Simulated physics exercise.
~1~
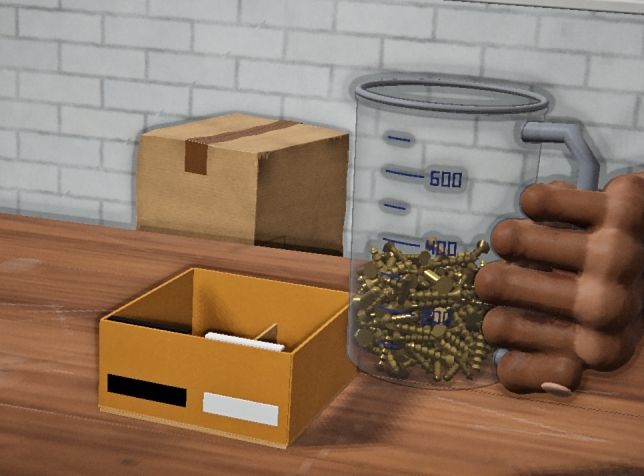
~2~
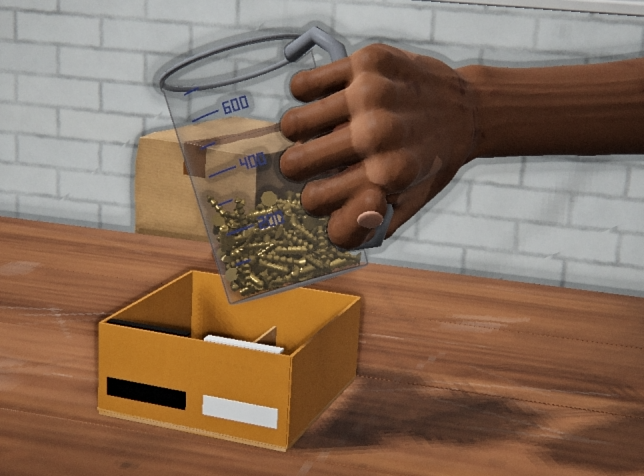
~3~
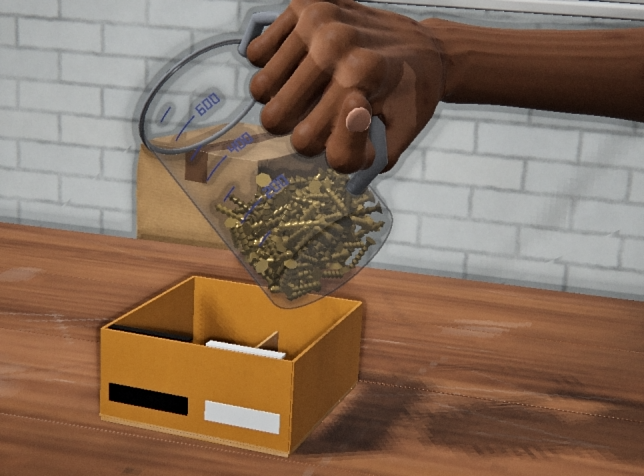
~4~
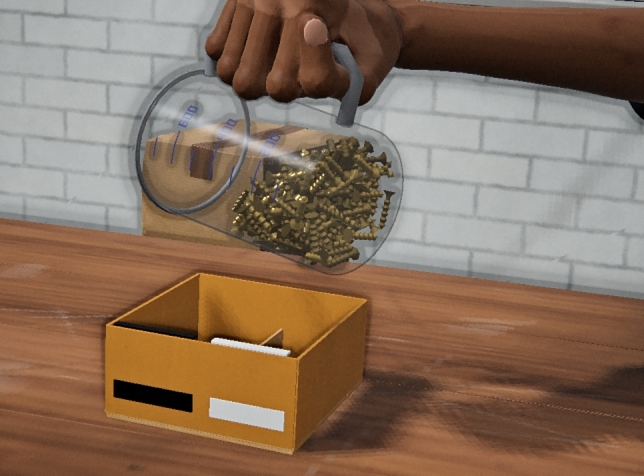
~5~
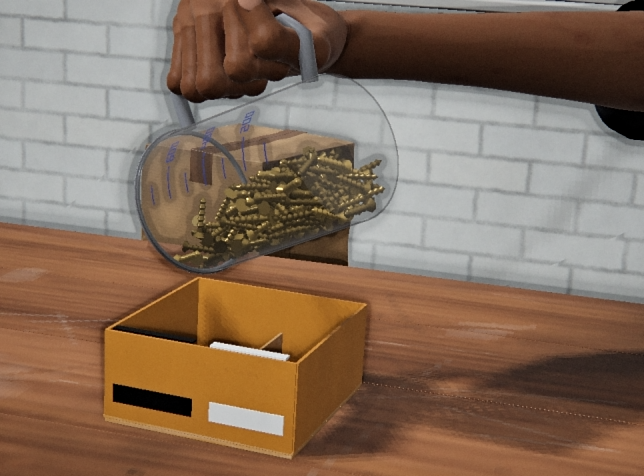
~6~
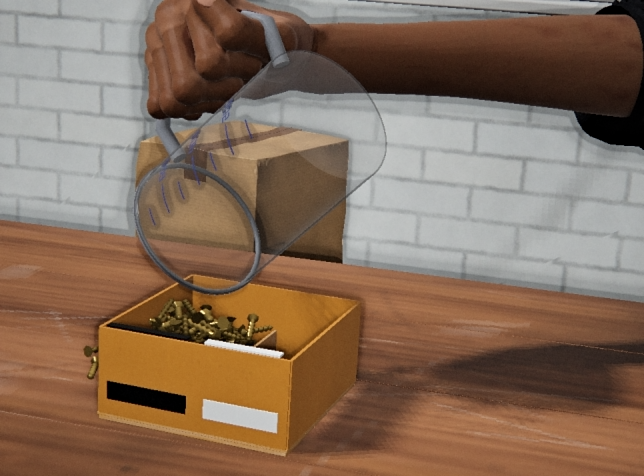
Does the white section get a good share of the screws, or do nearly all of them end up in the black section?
Nearly all of the screws end up in the black section. The white section gets no real share, and hardly anything lands outside the box.
On a wooden table before a white brick wall, a hand grips a clear jug partly filled with brass-coloured screws, beside an open orange box with a black section and a white section. The hand lifts the jug leftward over the box and starts to tip it. The jug leans further until it lies on its side, the screws still inside. As its mouth dips, they slide toward the rim. Finally the jug points steeply down, empty, and the screws sit heaped in the black section, with a screw or two showing by the box's left edge.
